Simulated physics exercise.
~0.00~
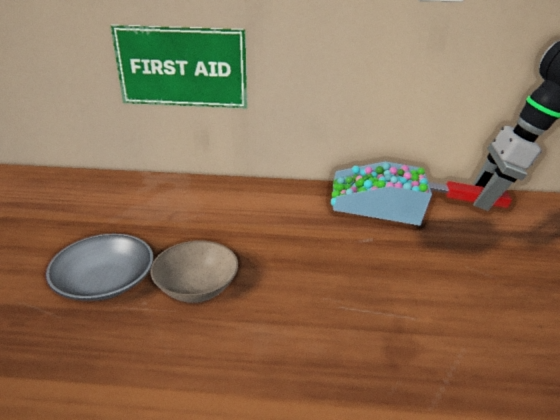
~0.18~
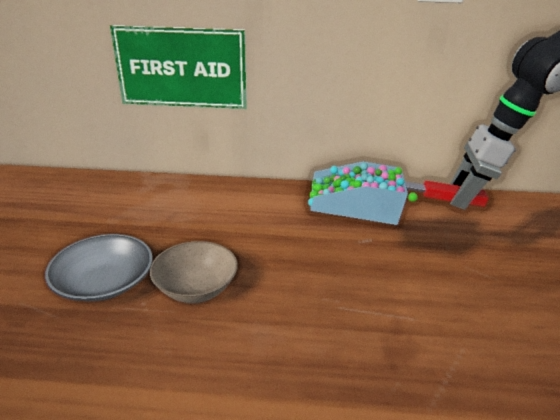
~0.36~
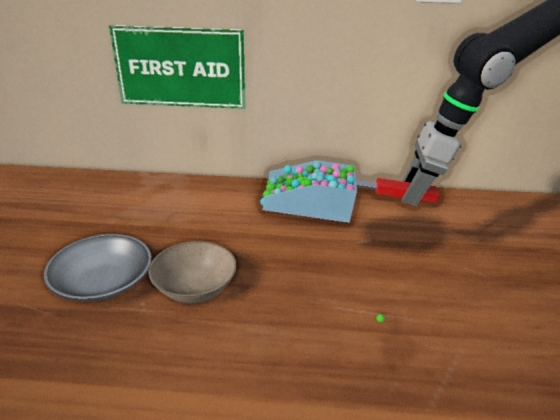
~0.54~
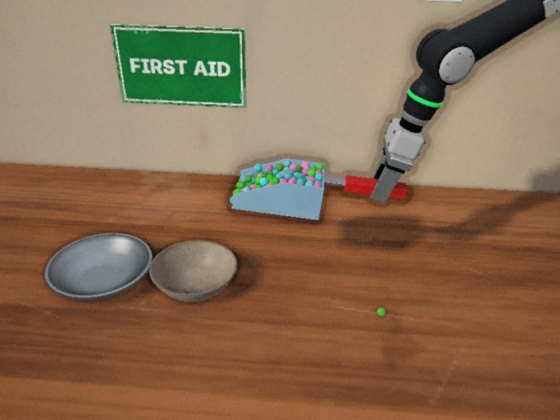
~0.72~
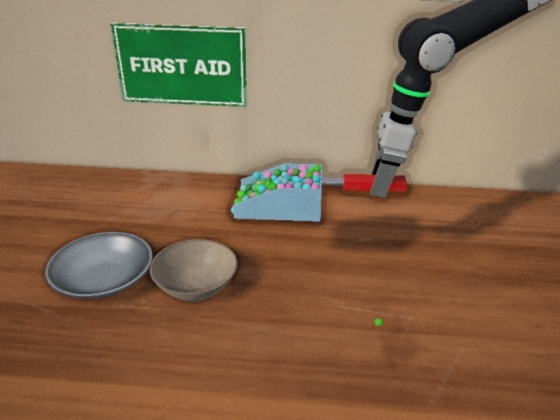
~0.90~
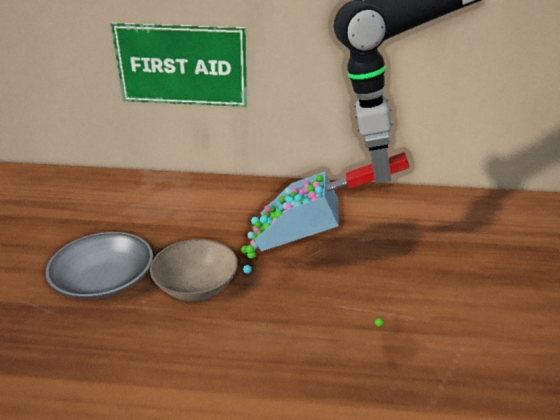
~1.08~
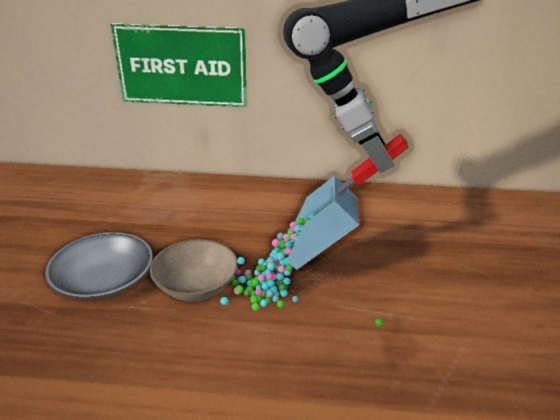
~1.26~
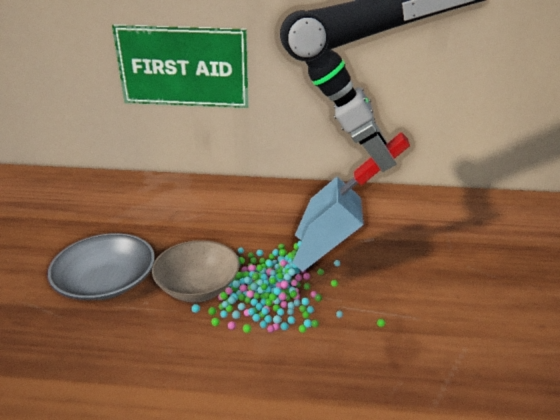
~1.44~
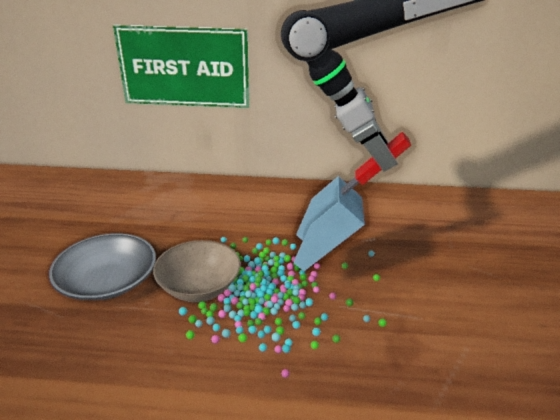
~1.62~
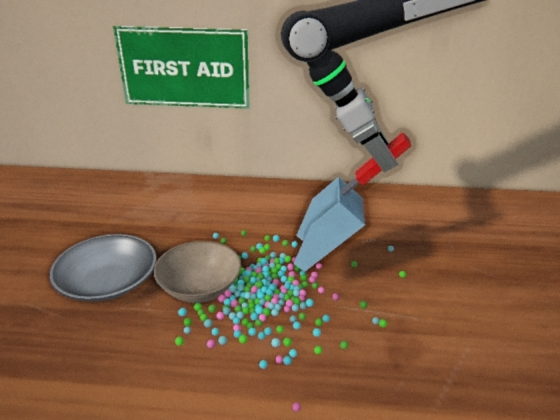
A wooden tabletop stands against a beige wall with a green first aid sign, seen from slightly above. A grey metallic bowl and a brownish bowl sit side by side at the left, while a black and silver robot arm at the right grips the red handle of a blue scoop heaped with green, pink and blue balls. The arm carries the scoop left, and one green ball drops onto the table. It then tips the scoop steeply, spilling the balls beside the brownish bowl. They spread across the wood, leaving both bowls empty as the arm holds still.
